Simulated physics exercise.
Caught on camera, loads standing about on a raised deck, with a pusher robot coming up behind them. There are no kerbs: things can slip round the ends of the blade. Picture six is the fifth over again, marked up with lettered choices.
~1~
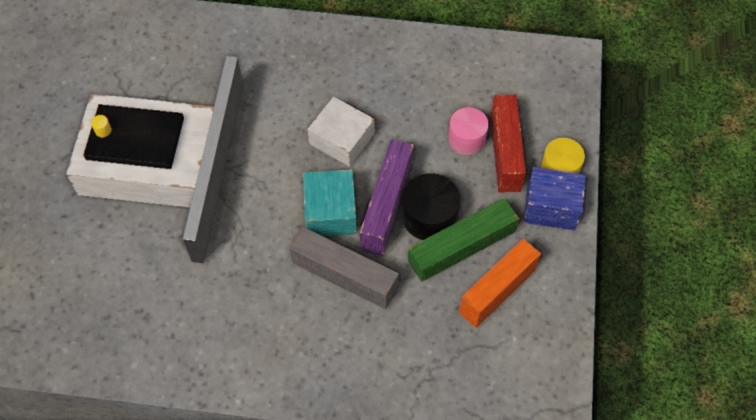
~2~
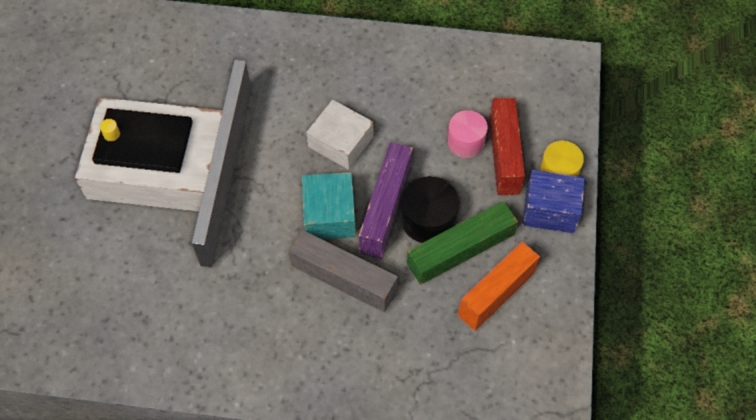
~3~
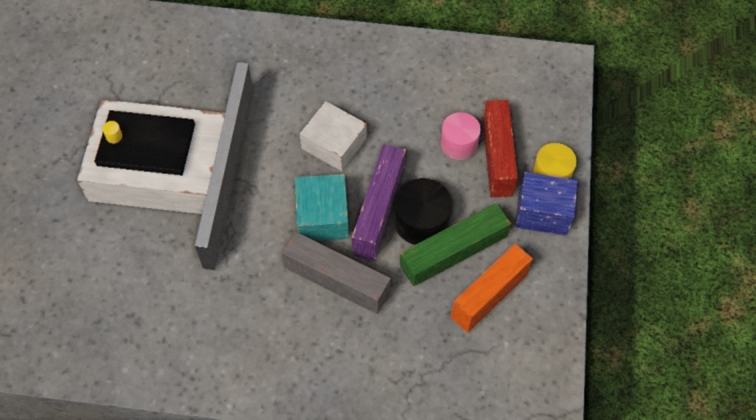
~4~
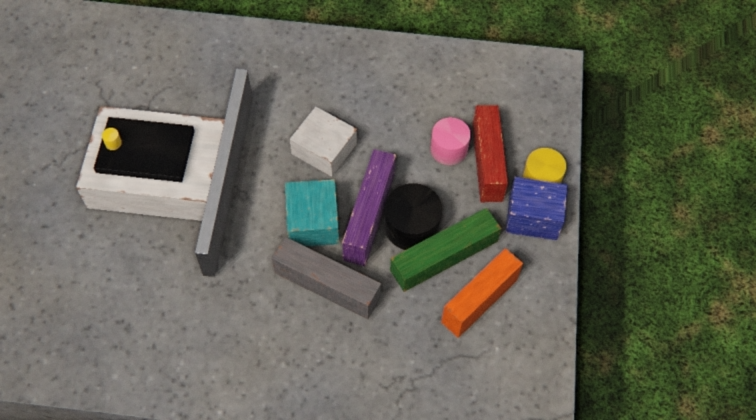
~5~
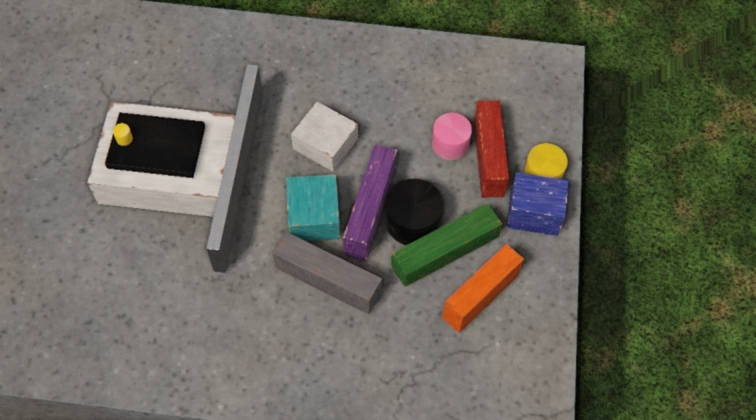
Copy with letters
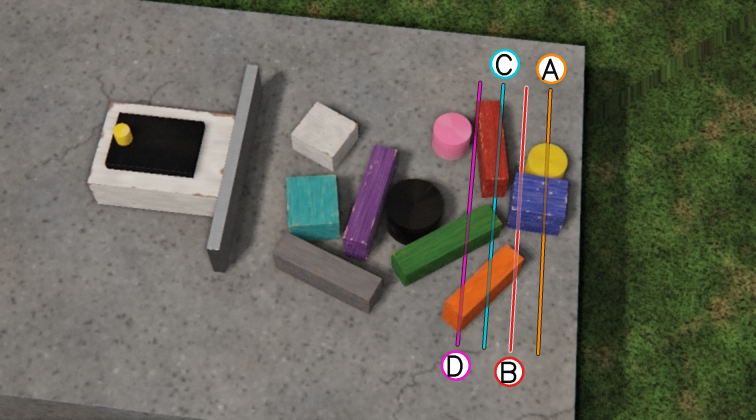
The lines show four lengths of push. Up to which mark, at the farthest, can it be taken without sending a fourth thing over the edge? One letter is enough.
No fourth one falls up to D.
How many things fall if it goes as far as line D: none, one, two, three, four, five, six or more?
Two.
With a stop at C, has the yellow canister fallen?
Yes.
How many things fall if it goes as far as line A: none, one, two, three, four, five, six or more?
By then, six or more.
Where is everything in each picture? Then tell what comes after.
The first picture shows purple bar (387, 198); turquoise crate (330, 203); blue crate (554, 199).
The second picture shows robot (149, 140); pink canister (467, 134).
The third picture shows robot (152, 142); orange bar (491, 288).
The fourth picture shows robot (152, 149); black canister (413, 218).
The fifth picture shows robot (162, 145); red bar (491, 149); green bar (447, 245); purple bar (370, 203).
On the marked copy, A at (545, 213); B at (519, 210); C at (494, 207); D at (470, 205).
Taking D. A third of the way, robot (247, 154); grey bar (365, 281); white crate (359, 135).
Two thirds of the way, robot (333, 163); blue crate (562, 204); orange bar (511, 308).
When it is over, robot (396, 170); blue crate over the edge; yellow canister over the edge; two fallen.
As for the rest, A drops eight; B drops seven; C drops four.
